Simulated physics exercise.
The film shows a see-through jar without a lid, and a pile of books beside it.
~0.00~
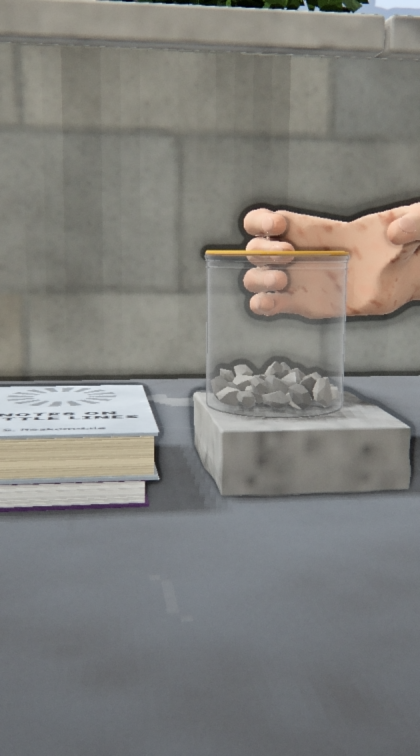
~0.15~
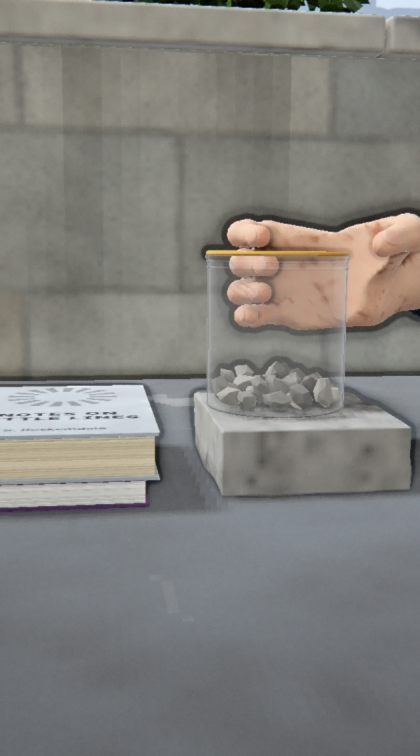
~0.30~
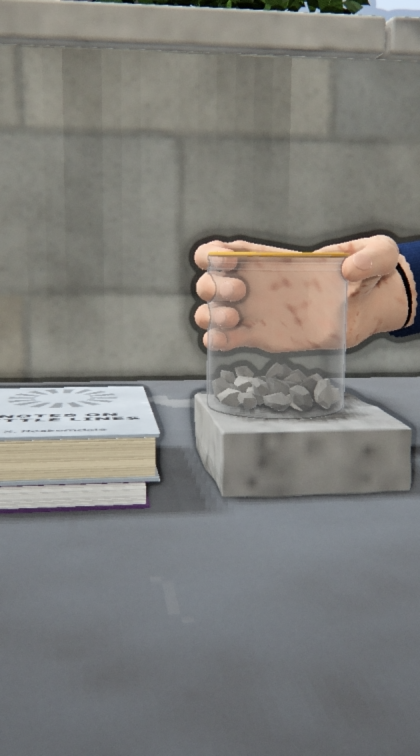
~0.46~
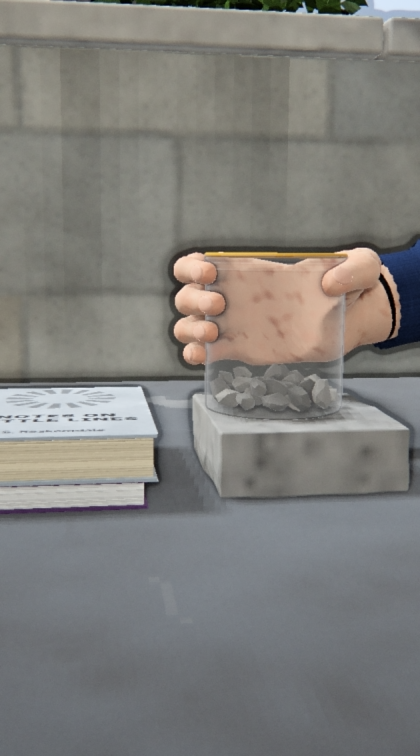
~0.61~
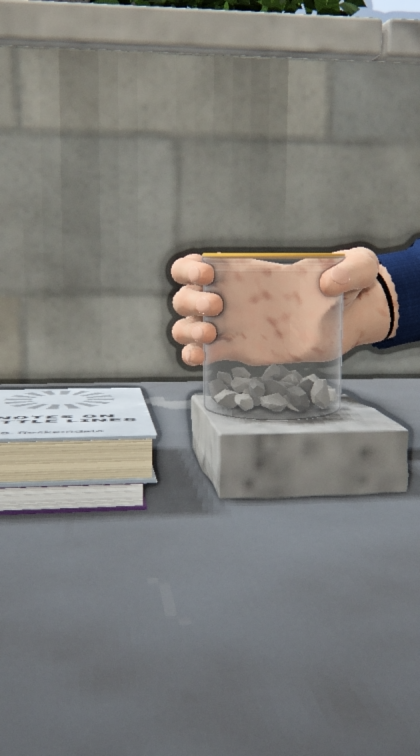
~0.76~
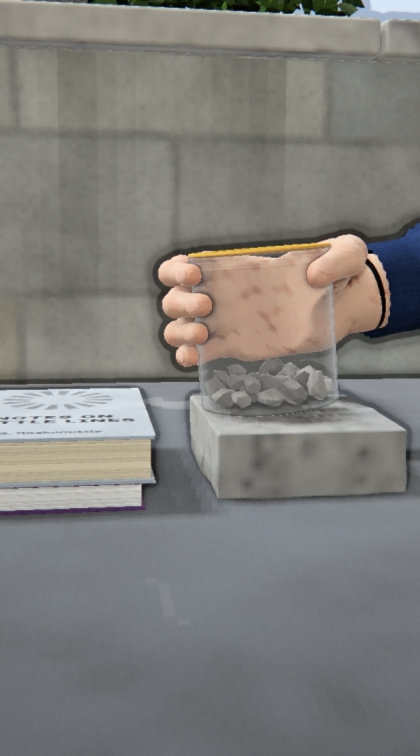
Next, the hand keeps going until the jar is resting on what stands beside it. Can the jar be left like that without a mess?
It all stays.
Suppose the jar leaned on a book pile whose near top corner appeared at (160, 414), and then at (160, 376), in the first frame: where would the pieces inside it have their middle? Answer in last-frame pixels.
First height: Roughly (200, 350); second height: Roughly (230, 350).
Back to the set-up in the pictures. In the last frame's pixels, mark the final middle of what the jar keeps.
Roughly (169, 375).
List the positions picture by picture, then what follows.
In the first picture, jar near (275, 329), nearly empty of bits of gravel; book pile near (60, 428), its top about level with the jar's foot.
In the second picture, jar near (276, 329), upright; rim near (210, 253); top of the contents near (244, 373).
In the third picture, jar near (276, 330), upright; rim near (210, 254); book pile near (61, 429).
In the fourth picture, jar near (274, 331), upright; rim near (208, 255); top of the contents near (242, 375).
In the fifth picture, jar near (273, 331), upright; rim near (206, 256); book pile near (58, 431).
In the sixth picture, jar near (265, 326), leaning 5°; rim near (192, 256); book pile near (56, 431), its top about level with the jar's foot.
After 1.37 s, the jar leans 33°; everything is still inside.
After 2.03 s, the jar leans 64°; everything is still inside.
After 2.81 s, the jar rests on the book pile at 85°; everything is still inside.
In the end (3.1 s), the jar rests on the book pile at 85°; everything is still inside.
